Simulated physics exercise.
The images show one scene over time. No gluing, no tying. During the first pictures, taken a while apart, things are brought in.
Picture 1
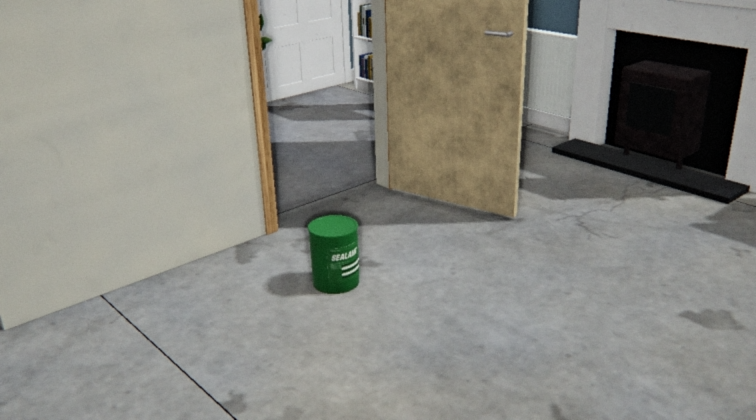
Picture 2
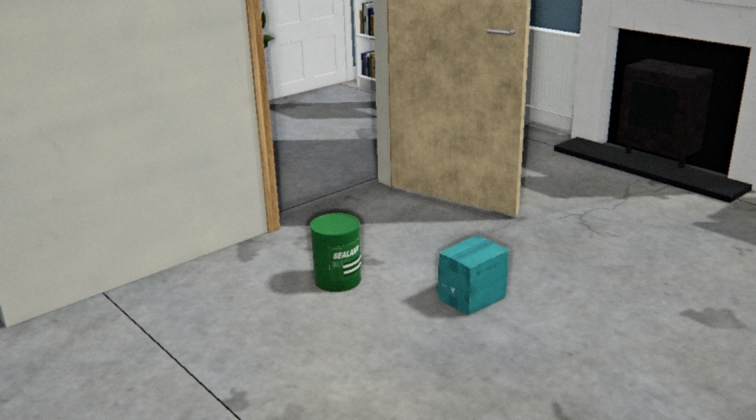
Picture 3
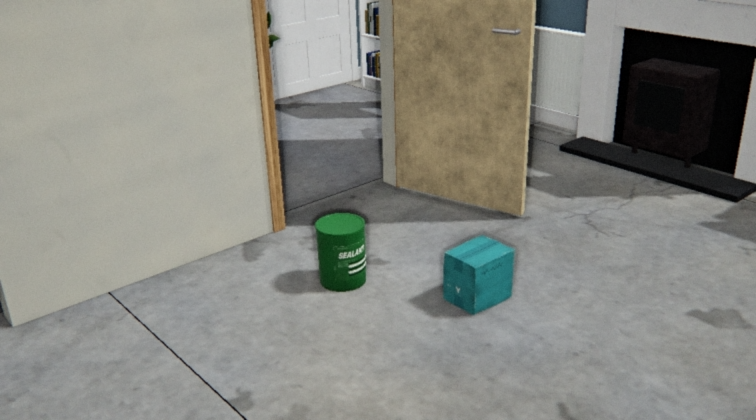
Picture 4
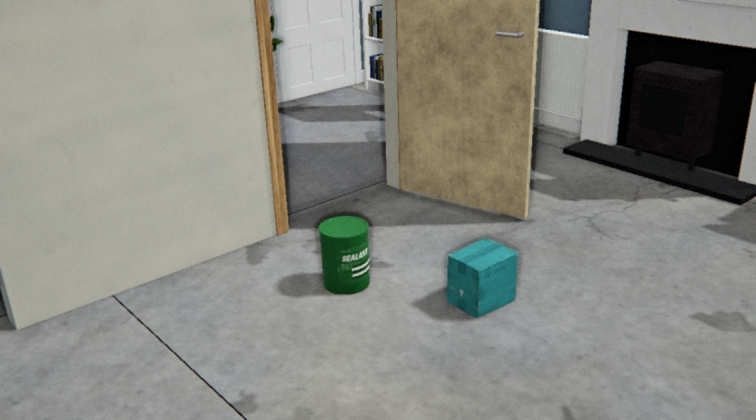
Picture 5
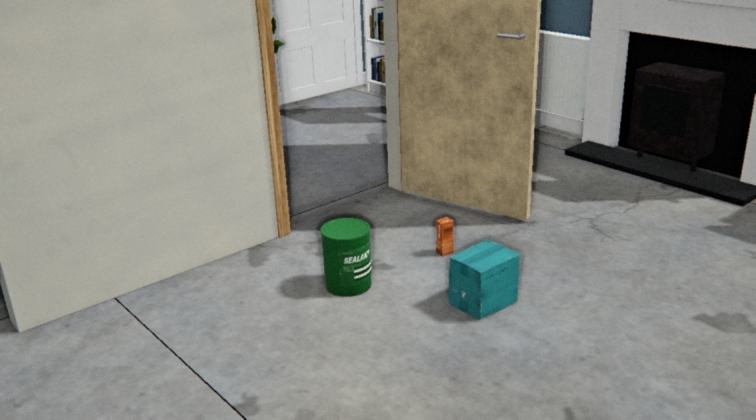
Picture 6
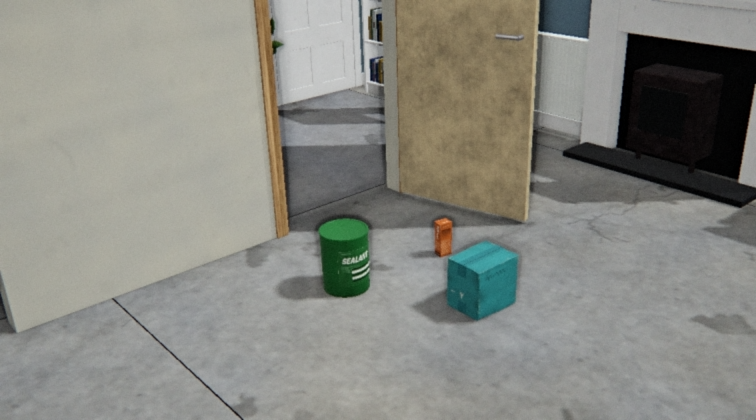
A turquoise parcel appears on the concrete floor to the right of a green pail, near a wide-open door that stays still. The view shifts very slightly while both objects rest in place. Later, a small orange carton appears behind the parcel, between it and the door, and nothing else changes.
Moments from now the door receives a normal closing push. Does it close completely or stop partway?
The door swings fully to.
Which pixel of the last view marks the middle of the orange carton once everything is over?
At about (382, 265).
Then, 0.80 s later than the last frame, door at 71°.
Then, 1.10 s later than the last frame, door at 46°; orange carton tilted by 23° near (401, 246).
Then, 1.30 s later than the last frame, door at 28°; orange carton on its side near (383, 264).
When it is over, door at 0°; lying over on the floor, orange carton; the other 2 as before. End places, in pixels of the last picture, orange carton near (382, 265).
